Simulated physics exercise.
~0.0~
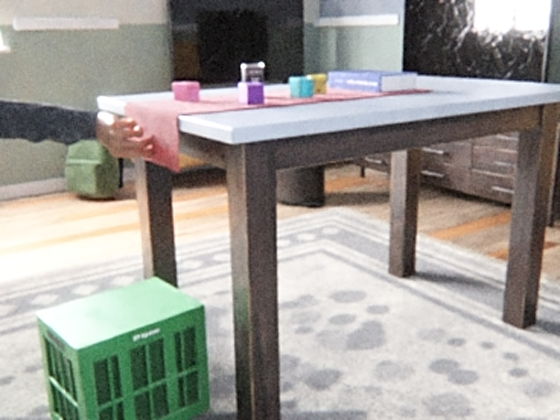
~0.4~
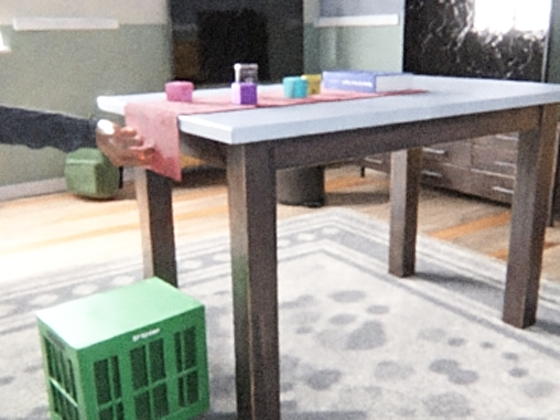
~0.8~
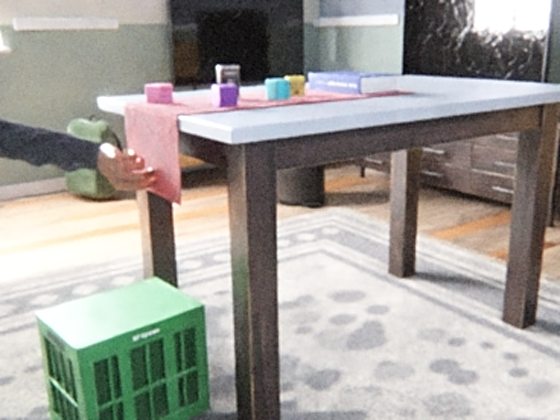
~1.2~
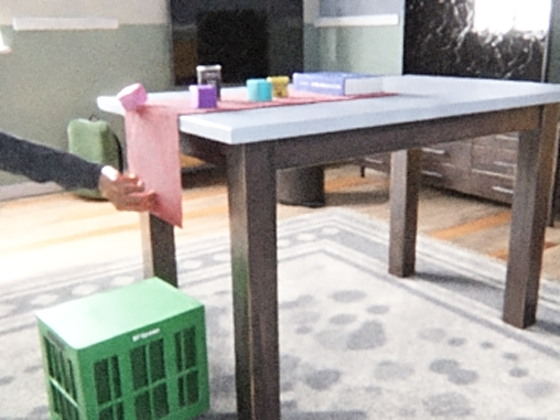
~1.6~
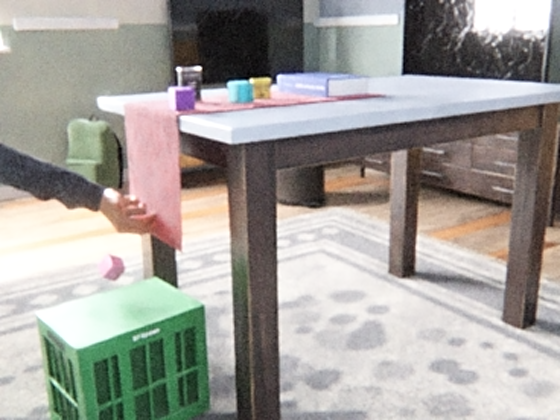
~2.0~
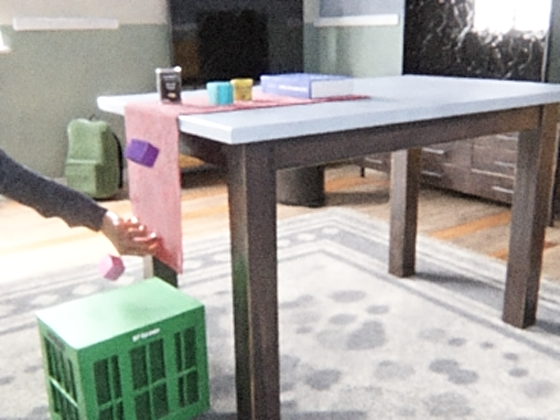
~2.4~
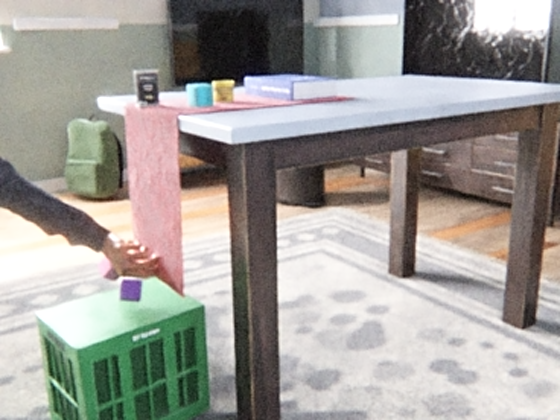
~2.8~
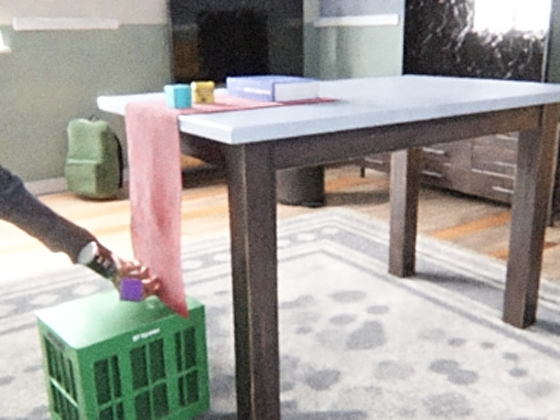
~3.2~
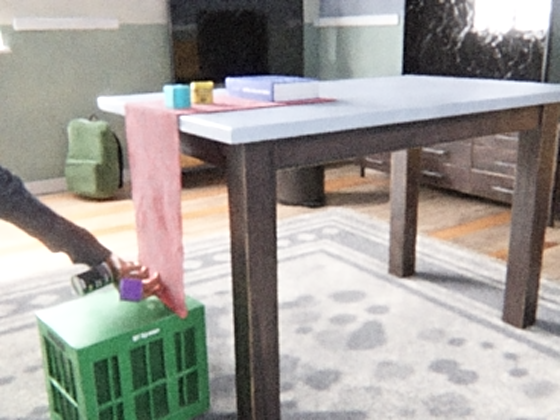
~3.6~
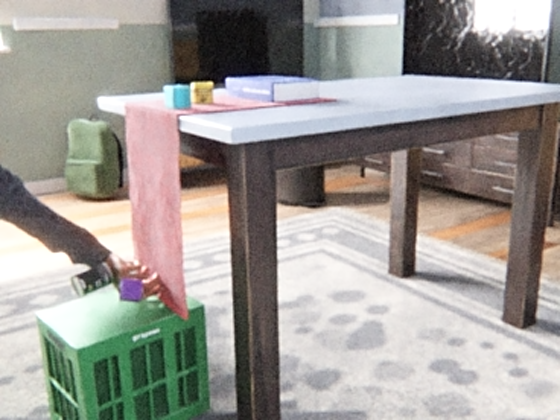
On a table, a hand pulls a red runner down, and three small things fall off.
